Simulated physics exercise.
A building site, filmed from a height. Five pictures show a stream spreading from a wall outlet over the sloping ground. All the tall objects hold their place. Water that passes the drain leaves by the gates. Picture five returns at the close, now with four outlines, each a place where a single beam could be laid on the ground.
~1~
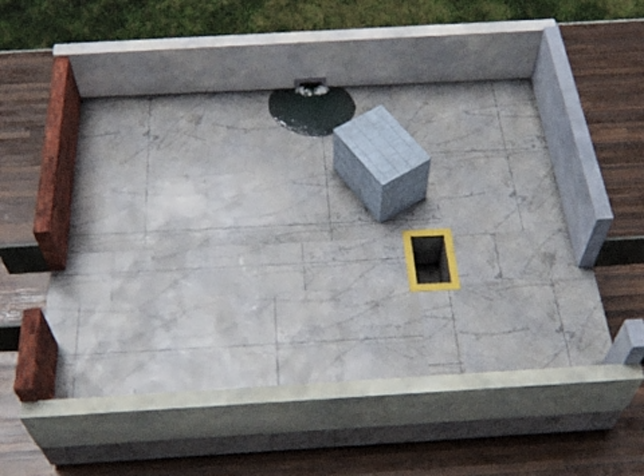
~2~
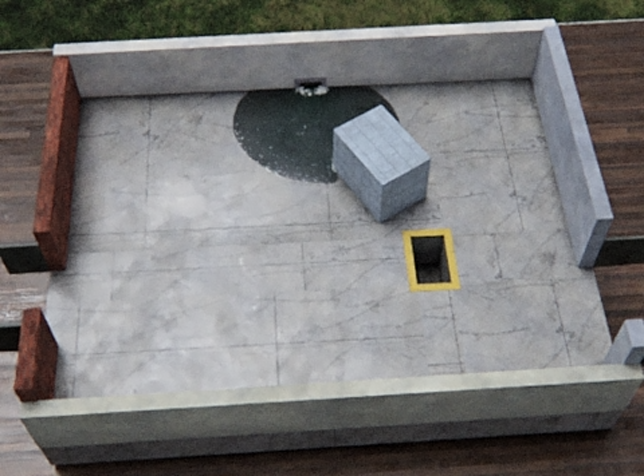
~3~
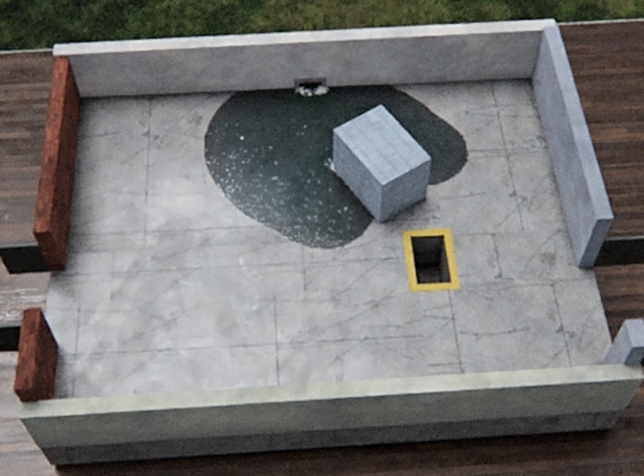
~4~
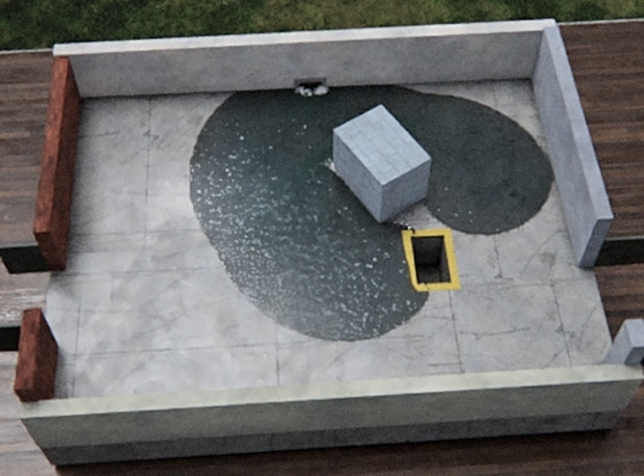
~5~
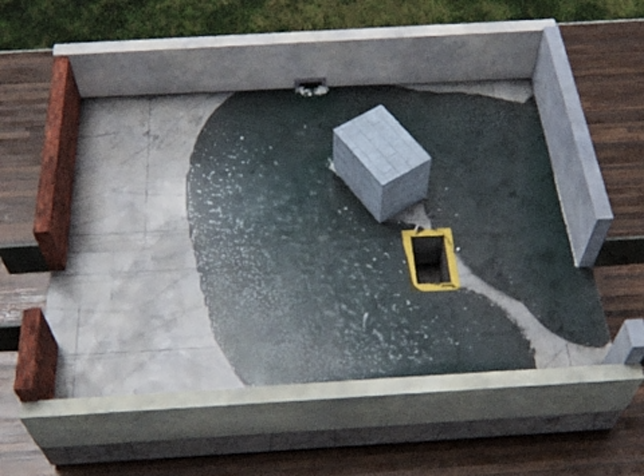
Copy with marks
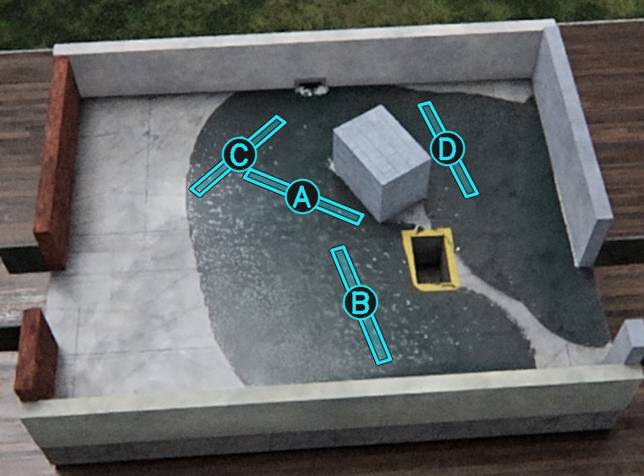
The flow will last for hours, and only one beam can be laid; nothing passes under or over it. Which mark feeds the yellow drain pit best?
Use spot D.
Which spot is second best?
The answer is B.
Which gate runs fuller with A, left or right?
More leaves on the right.
On the marked copy, A from (247, 173) to (360, 219); B from (337, 248) to (384, 361); C from (195, 192) to (280, 119); D from (424, 103) to (471, 195).
For spot A, about 8 % of the stream runs into the yellow drain pit, about 91 % out by the gates.
For spot B, about 12 % of the stream runs into the yellow drain pit, about 87 % out by the gates.
For spot C, about 8 % of the stream runs into the yellow drain pit, about 92 % out by the gates.
For spot D, about 17 % of the stream runs into the yellow drain pit, about 83 % out by the gates.
